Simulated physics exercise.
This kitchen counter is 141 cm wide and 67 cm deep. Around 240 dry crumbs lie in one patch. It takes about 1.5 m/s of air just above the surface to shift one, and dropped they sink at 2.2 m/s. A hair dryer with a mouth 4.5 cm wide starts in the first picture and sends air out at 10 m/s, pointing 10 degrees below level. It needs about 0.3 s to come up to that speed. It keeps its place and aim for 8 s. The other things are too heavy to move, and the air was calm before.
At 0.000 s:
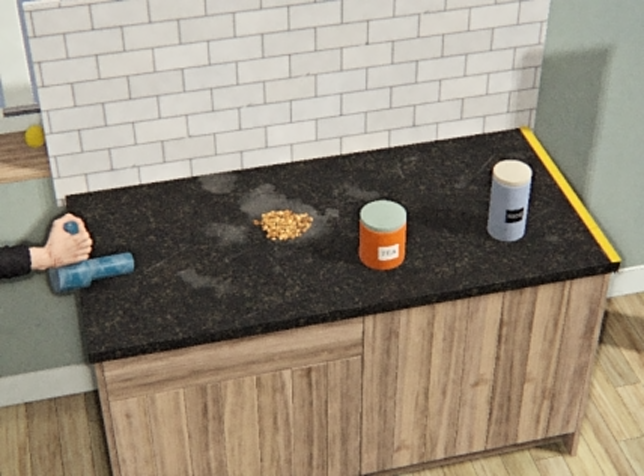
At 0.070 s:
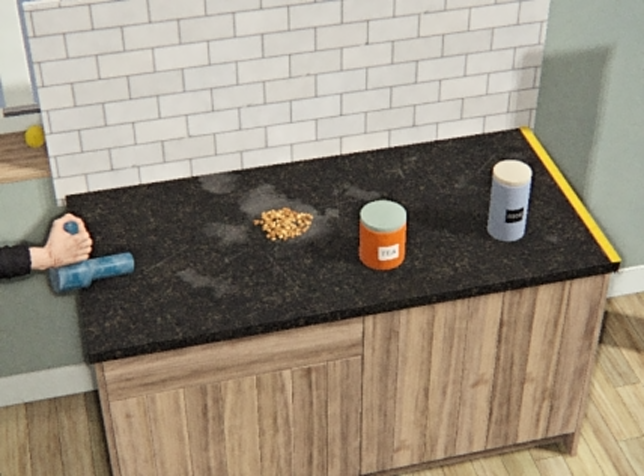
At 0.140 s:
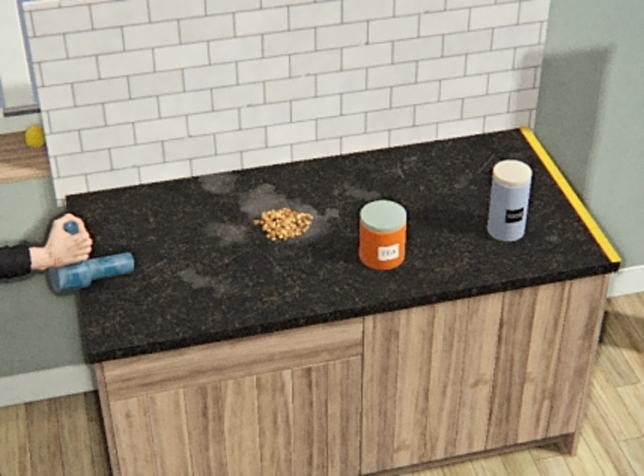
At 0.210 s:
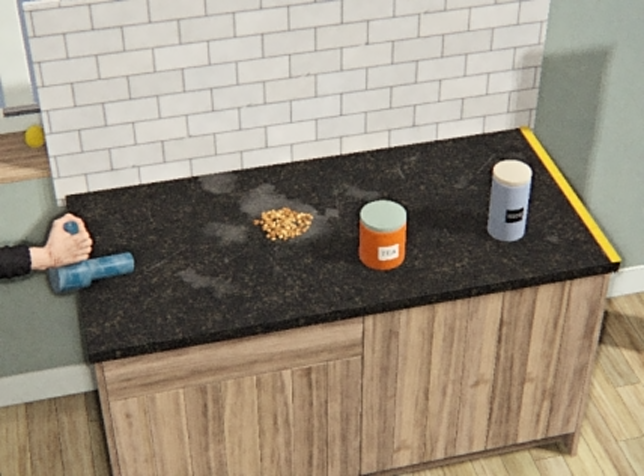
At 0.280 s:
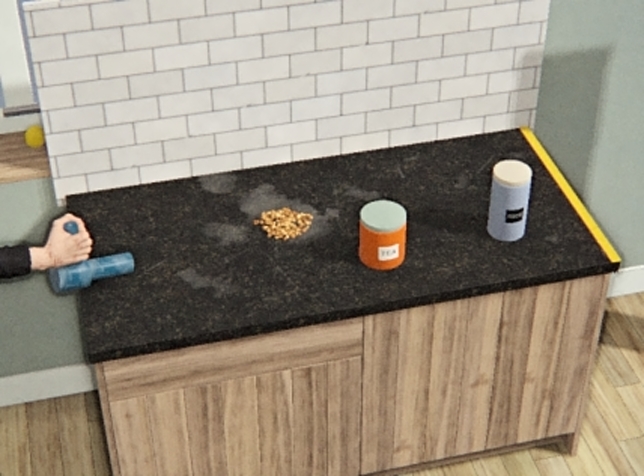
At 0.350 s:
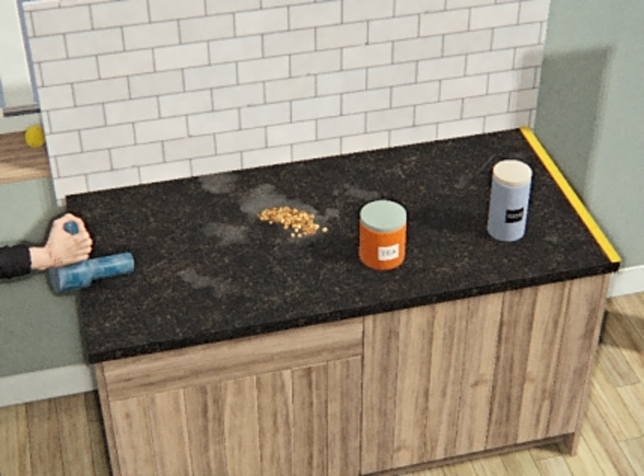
Dry crumbs sitting still on a black counter, then scattering slightly rightward as a hand holds a blue hair dryer at left.
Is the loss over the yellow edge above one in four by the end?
Answer: Yes.
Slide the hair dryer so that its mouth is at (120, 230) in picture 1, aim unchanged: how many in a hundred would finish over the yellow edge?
It would be near 60 %.
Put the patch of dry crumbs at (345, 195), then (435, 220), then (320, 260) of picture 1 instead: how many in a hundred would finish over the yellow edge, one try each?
In turn about 100 %, 90 %, 20 %.
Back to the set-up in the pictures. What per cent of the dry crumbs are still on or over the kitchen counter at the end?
About 0 %.
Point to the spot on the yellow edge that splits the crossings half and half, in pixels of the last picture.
Around (536, 139).
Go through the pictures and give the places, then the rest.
In the first frame, the middle of the dry crumbs is near (283, 224), none has stirred yet and the mouth of the hair dryer is at (131, 262).
In the second frame, the middle of the dry crumbs is near (283, 222), none has stirred yet and the yellow edge is centred on (571, 189).
In the third frame, the middle of the dry crumbs is near (283, 222), none has stirred yet, the top of a jar is at (383, 214) and the top of a jar is at (513, 171).
In the fourth frame, the middle of the dry crumbs is near (283, 222) and none has stirred yet.
In the fifth frame, the middle of the dry crumbs is near (283, 222) and none has stirred yet.
In the sixth frame, the middle of the dry crumbs is near (292, 220), the farthest in sight from the hair dryer is at (325, 230) and about 55 % have left their places.
After 1.6 s the count stands so, 97 % are over the yellow edge.
After 2.6 s the count stands so, 100 % are over the yellow edge.
After 4.4 s the count stands so, 100 % are over the yellow edge.
After 8.0 s, at the end, 100 % are over the yellow edge.
